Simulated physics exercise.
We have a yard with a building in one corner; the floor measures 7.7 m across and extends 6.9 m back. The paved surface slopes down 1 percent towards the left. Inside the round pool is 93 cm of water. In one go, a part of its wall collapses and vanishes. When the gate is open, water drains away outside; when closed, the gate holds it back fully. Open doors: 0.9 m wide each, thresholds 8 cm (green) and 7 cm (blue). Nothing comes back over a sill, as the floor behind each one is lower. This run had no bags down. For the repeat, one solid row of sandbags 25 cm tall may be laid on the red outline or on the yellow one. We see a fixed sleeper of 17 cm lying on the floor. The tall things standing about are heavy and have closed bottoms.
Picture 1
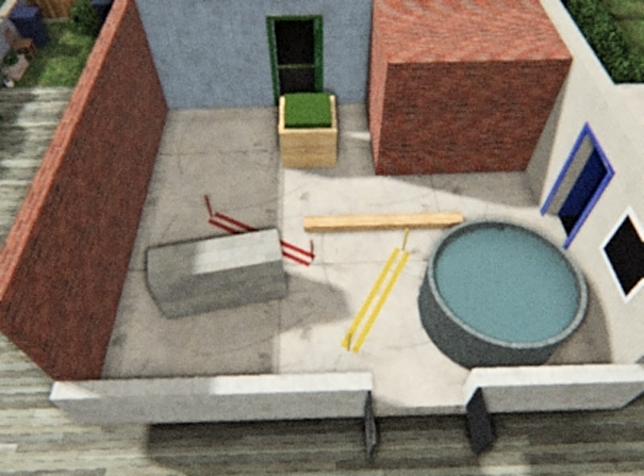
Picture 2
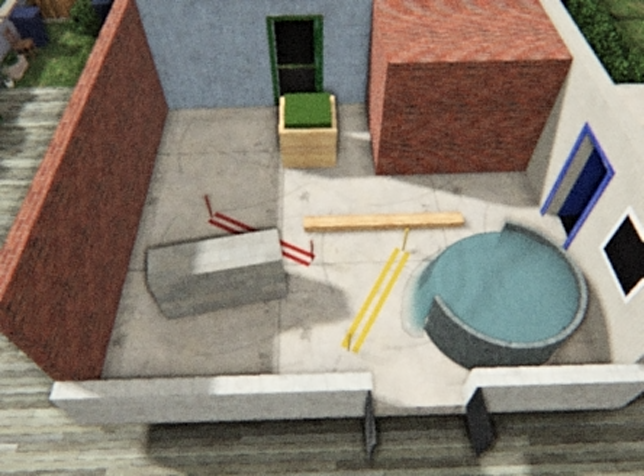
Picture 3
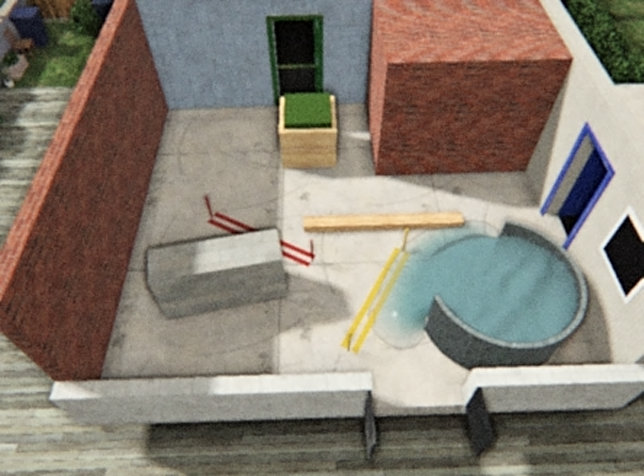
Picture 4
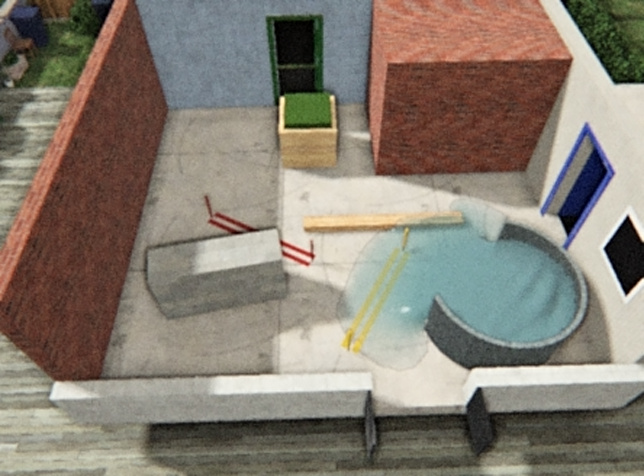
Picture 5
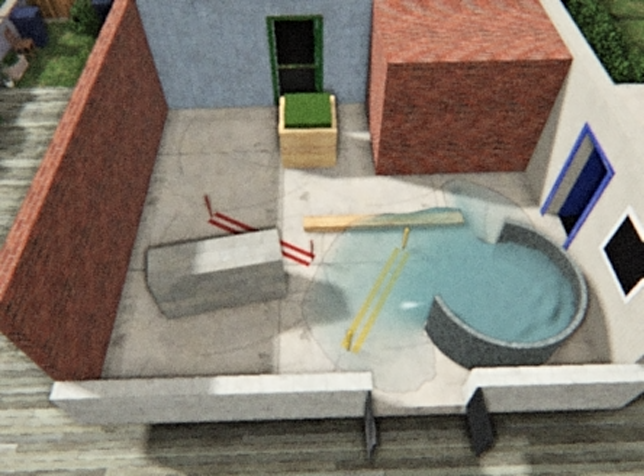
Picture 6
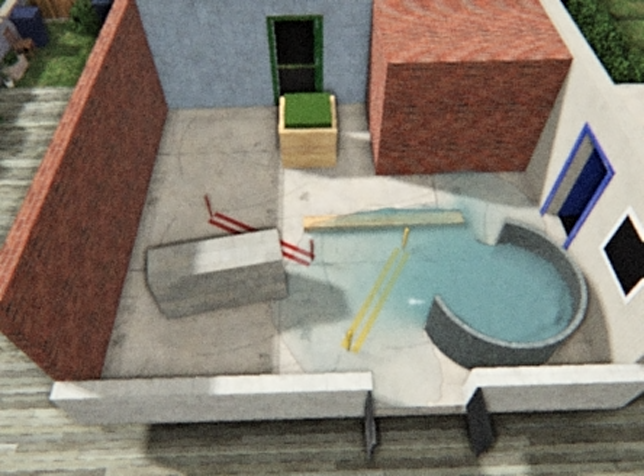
Water spreads out of a round grey pool on the right of a walled, paved yard, seen from high above by a camera that stays still. Around it are a red brick block at the back, a green-topped wooden box, a grey ramp-like block, and red and yellow outlines. The pool's left side vanishes, and a clear blue sheet slides left across the yellow outline and back around the wooden beam.
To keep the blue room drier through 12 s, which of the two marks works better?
The red mark works better.
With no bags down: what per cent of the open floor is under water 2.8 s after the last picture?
About 80 percent of the floor.
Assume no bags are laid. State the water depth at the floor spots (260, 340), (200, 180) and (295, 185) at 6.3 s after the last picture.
Depths: About 7, 8, 7 cm.
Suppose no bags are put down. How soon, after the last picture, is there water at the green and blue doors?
Green door 2.4 seconds, blue door 0.1 seconds.
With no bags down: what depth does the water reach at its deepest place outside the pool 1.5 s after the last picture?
34 cm.
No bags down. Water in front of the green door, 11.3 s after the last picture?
10.5 cm.
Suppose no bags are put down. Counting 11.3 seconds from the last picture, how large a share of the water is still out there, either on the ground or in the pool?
Roughly 92 percent of it is still there.
Then, 0.7 s after the last picture water covers 55 % of the floor and is deepest (42 cm) near (428, 236) in the run without bags; in at the blue door, 0 L with no bags, 0 L with the row on red, 0 L on yellow.
Then, 1.5 s after the last picture water covers 70 % of the floor and is deepest (34 cm) near (291, 265) in the run without bags; in at the blue door, 0 L with no bags, 0 L with the row on red, 0 L on yellow.
Then, 2.8 s after the last picture water covers 80 % of the floor and is deepest (34 cm) near (168, 115) in the run without bags; in at the blue door, 0 L with no bags, 0 L with the row on red, 5 L on yellow.
Then, 6.3 s after the last picture water covers 95 % of the floor and is deepest (17 cm) near (96, 401) in the run without bags; in at the blue door, 3 L with no bags, 4 L with the row on red, 50 L on yellow.
Then, 11.3 s after the last picture water covers 95 % of the floor and is deepest (16 cm) near (176, 115) in the run without bags; in at the blue door, 3 L with no bags, 4 L with the row on red, 51 L on yellow.
